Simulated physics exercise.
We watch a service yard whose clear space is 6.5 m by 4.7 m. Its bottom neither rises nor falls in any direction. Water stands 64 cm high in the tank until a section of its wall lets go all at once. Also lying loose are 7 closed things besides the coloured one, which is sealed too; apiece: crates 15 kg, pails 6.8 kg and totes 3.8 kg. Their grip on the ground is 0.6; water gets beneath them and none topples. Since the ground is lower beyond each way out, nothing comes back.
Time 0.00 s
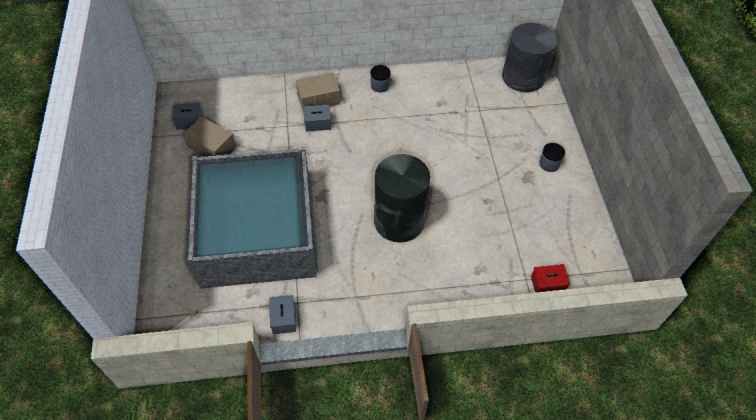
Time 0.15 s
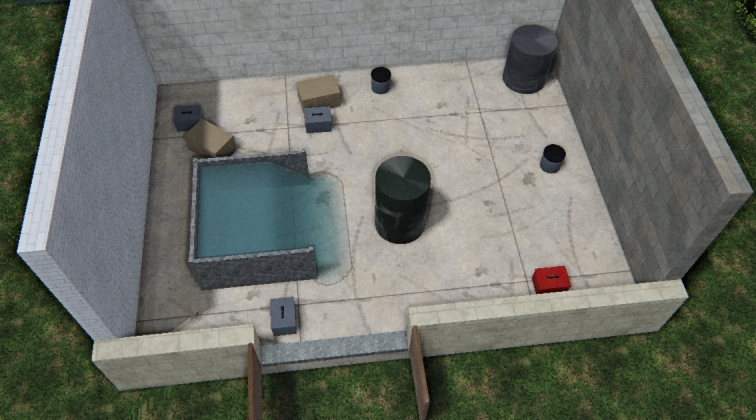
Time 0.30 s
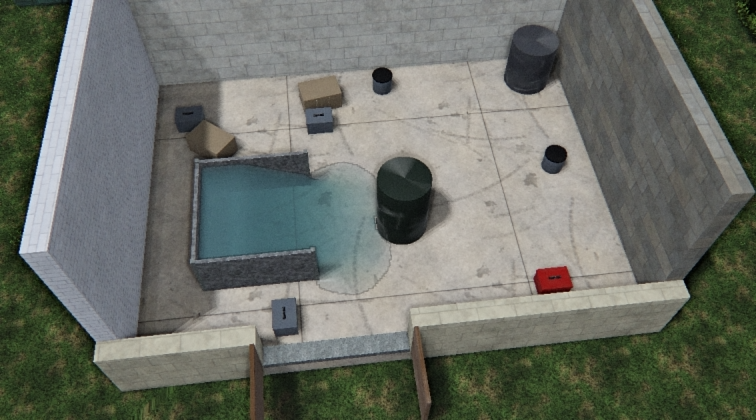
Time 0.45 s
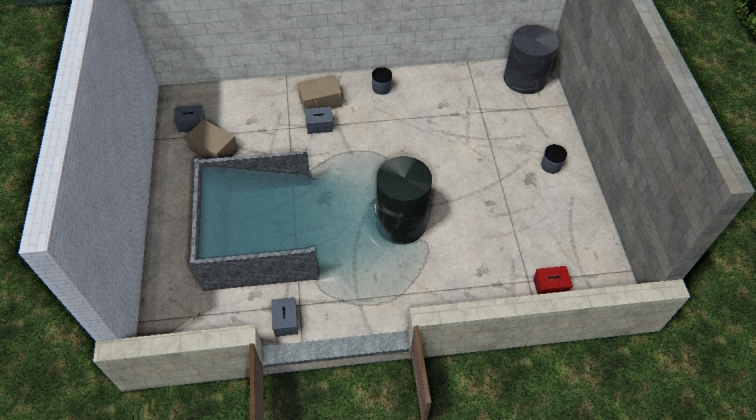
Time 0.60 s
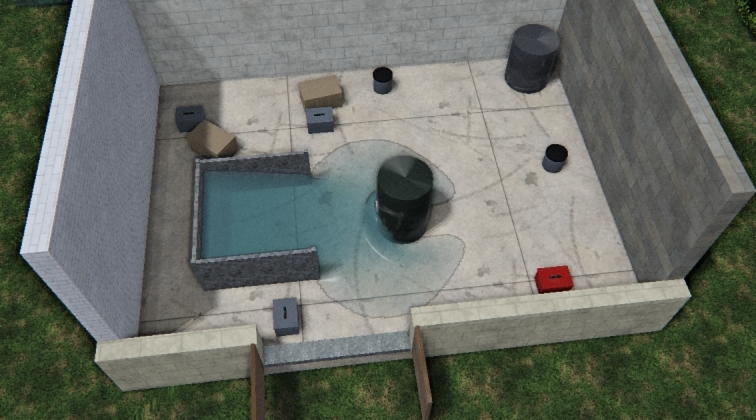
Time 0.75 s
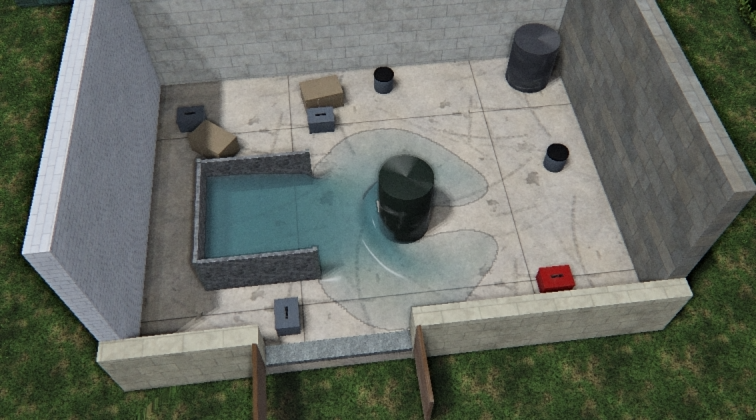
In a walled yard, the right side of a stone tank opened and water spread rightward across the flat floor, curling around both sides of a dark barrel while the scattered containers stayed put.
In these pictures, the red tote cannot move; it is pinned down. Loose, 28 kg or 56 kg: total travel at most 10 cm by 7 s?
The lighter one drifts, the heavier stays.
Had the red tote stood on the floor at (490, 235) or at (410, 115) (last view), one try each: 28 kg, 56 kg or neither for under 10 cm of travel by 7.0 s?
Light one suffices, then heavy one only.
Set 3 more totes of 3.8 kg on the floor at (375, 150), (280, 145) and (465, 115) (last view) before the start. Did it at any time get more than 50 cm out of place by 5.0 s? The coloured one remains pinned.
In that order: More, under, over.
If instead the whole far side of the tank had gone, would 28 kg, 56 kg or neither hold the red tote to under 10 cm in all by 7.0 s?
Well, in that case the light one does it.
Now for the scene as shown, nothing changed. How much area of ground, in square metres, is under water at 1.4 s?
Wet area: Approx. 15 m2.
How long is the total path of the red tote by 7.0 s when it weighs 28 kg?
Total path: Approx. 30 cm.
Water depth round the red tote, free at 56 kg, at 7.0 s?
Something like 5 centimetres.
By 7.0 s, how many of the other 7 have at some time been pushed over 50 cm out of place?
By my count, 2.
After 1.4 s the red tote would be 0 cm from its start with 28 kg and 0 cm from its start with 56 kg; 5 cm of water round it then.
After 3.1 s the red tote would be 30 cm from its start with 28 kg and 0 cm from its start with 56 kg; 7 cm of water round it then.
After 4.9 s the red tote would be 30 cm from its start with 28 kg and 0 cm from its start with 56 kg; 5 cm of water round it then.
After 7.0 s the red tote would be 30 cm from its start with 28 kg and 0 cm from its start with 56 kg; 5 cm of water round it then.
